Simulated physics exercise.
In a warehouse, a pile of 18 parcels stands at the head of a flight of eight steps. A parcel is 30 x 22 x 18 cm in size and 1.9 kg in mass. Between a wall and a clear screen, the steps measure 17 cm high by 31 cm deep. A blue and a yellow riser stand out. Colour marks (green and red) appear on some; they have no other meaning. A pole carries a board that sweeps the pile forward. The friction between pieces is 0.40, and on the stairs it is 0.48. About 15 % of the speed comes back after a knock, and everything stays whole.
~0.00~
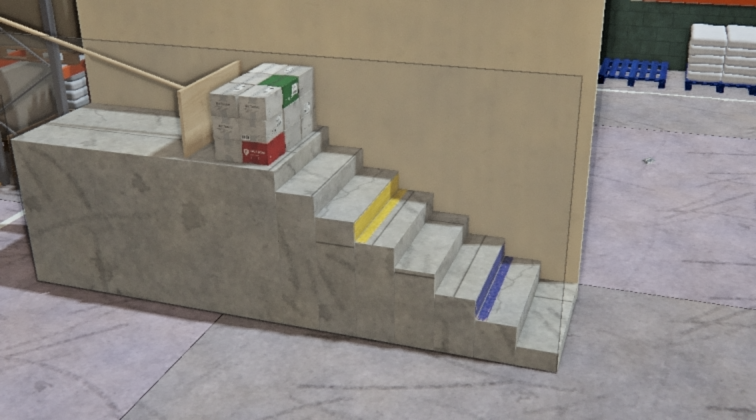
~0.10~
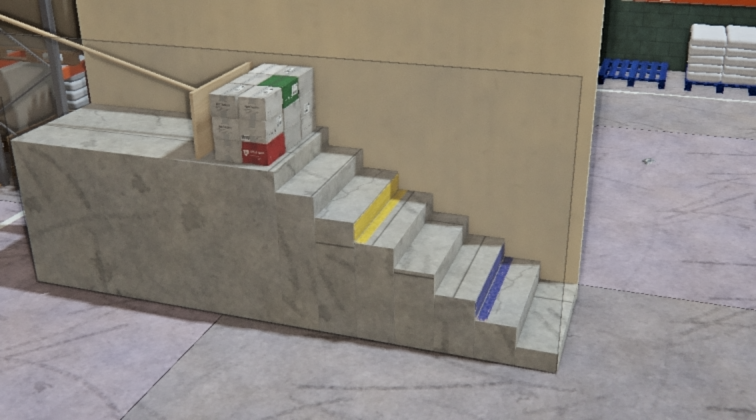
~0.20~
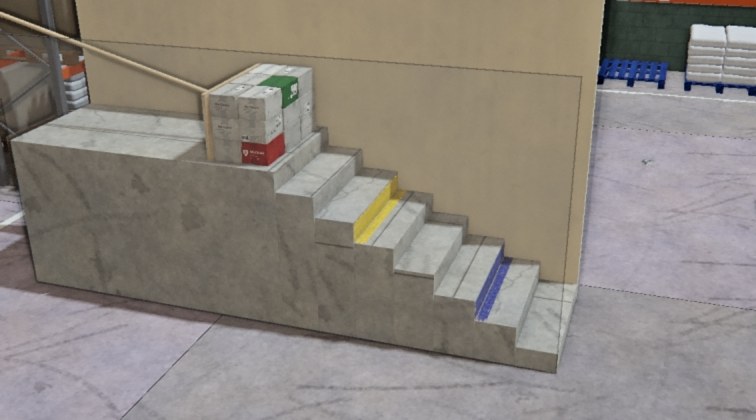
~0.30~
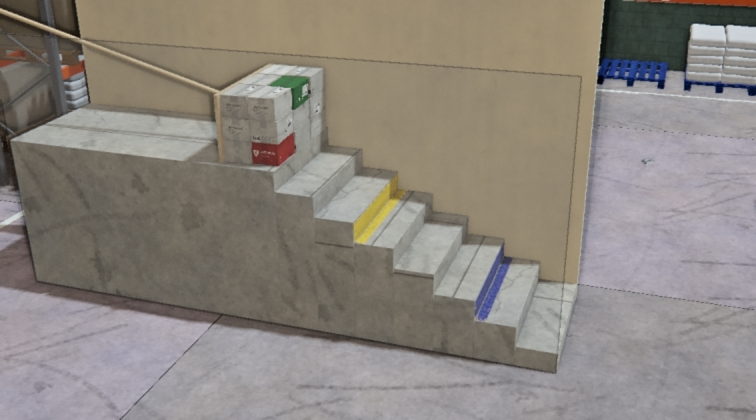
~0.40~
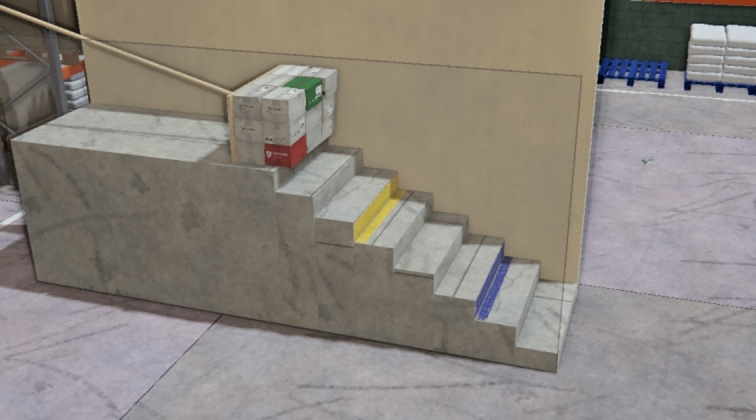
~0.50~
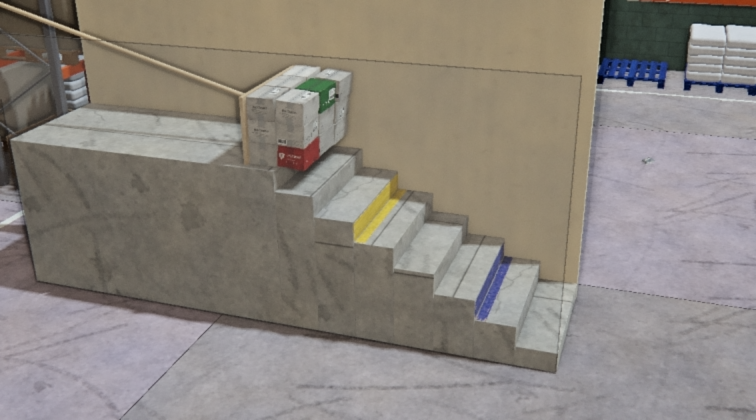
Board on a pole sliding right along a grey ledge, meeting stacked white parcels and pushing them over the top stair's edge.
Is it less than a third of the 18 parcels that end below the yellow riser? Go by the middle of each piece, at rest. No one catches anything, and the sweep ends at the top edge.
Looks like north of a third ends up down there.
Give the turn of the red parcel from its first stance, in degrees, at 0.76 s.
Rotation: Approx. 30°.
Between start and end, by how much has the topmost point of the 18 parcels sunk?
By about 40 cm, start to end.
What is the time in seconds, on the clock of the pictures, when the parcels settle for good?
Somewhere close to 3.0 s.
After 0.76 s, none of the 18 parcels below the yellow riser, 18 disturbed; green parcel 29° from how it stood, 17 cm lower; red parcel 29° from how it stood, 17 cm lower.
After 1.40 s, 10 of the 18 parcels below the yellow riser; green parcel on its side; red parcel on its side.
In the end (3.4 s), 11 of the 18 parcels below the yellow riser; red parcel on its side; green parcel 1.68 m lower. That is 61 per cent. From the last view, middles, red parcel near (352, 195), green parcel near (708, 322).
